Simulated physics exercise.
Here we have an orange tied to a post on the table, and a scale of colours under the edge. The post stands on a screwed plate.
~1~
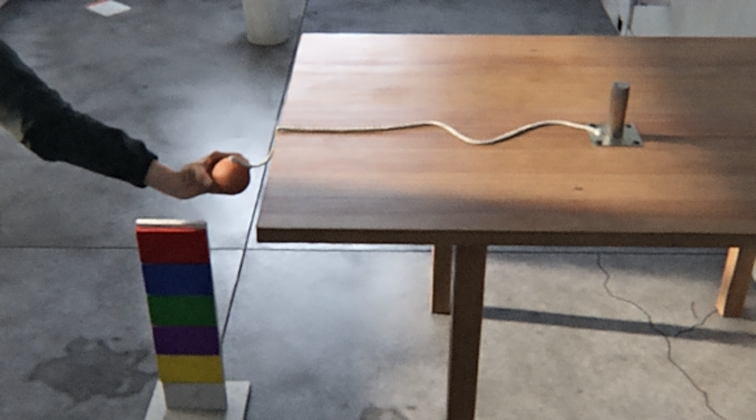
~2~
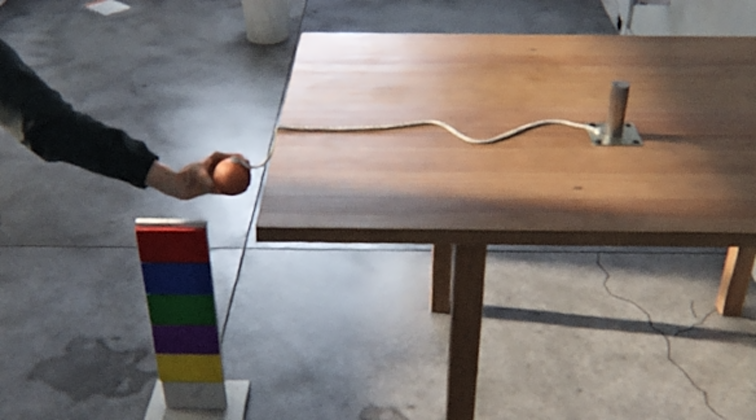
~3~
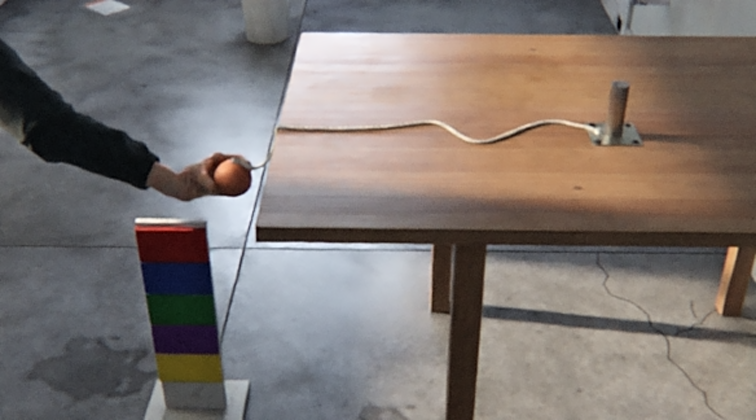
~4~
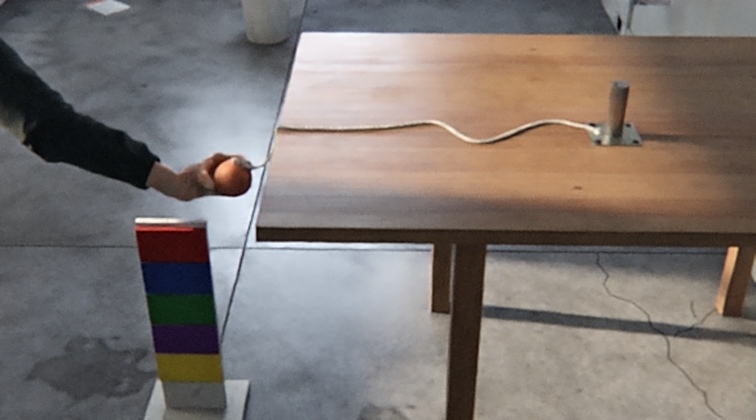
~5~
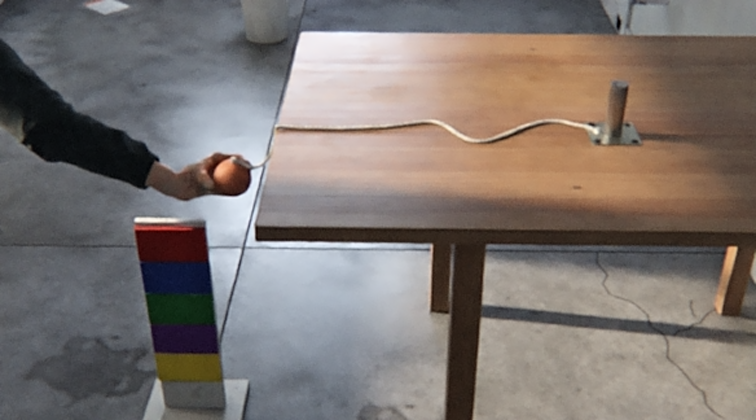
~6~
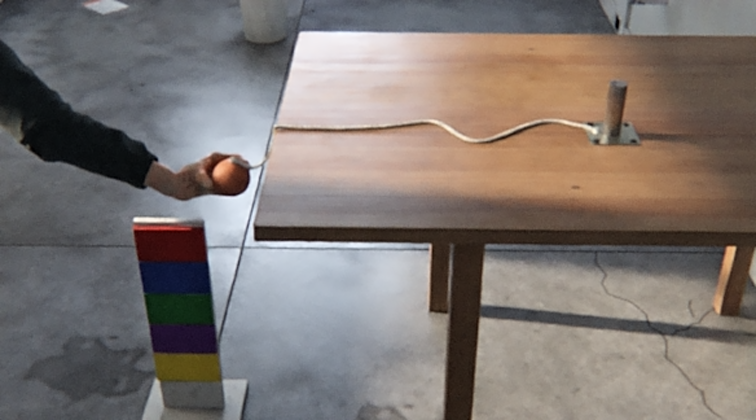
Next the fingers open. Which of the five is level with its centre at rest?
At red.
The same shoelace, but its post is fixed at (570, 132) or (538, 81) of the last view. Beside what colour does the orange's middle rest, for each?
Try by try: Blue; blue.
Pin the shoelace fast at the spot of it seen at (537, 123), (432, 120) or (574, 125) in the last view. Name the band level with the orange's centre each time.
One after the other, red; none, it hangs higher; red.
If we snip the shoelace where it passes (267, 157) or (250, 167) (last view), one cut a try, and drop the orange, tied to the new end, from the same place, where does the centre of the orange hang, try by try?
In that order: (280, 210) and (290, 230).
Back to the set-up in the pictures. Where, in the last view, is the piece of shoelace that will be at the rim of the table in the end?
Near (319, 128).
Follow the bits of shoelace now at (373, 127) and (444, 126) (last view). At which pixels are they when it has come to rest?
At (332, 125), then (407, 127).
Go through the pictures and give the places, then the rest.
In the first frame, orange (232, 177); red (172, 248); blue (177, 281); green (181, 312); purple (186, 342); yellow (190, 370).
In the second frame, orange (232, 178); shoelace through (564, 123) (498, 139) (441, 124) (362, 129) (287, 128).
In the third frame, orange (233, 179).
In the fourth frame, orange (233, 179); shoelace through (564, 123) (498, 139) (441, 124) (362, 129) (287, 128).
In the fifth frame, orange (233, 178).
In the sixth frame, orange (231, 178); shoelace through (562, 122) (496, 138) (439, 123) (360, 128) (285, 127).
A little later, orange near (260, 233); level with red.
Next, orange near (301, 241); level with red.
Later still, orange near (295, 246); level with red.
When it is over, orange near (286, 246); level with red. Its centre hangs level with the red band.
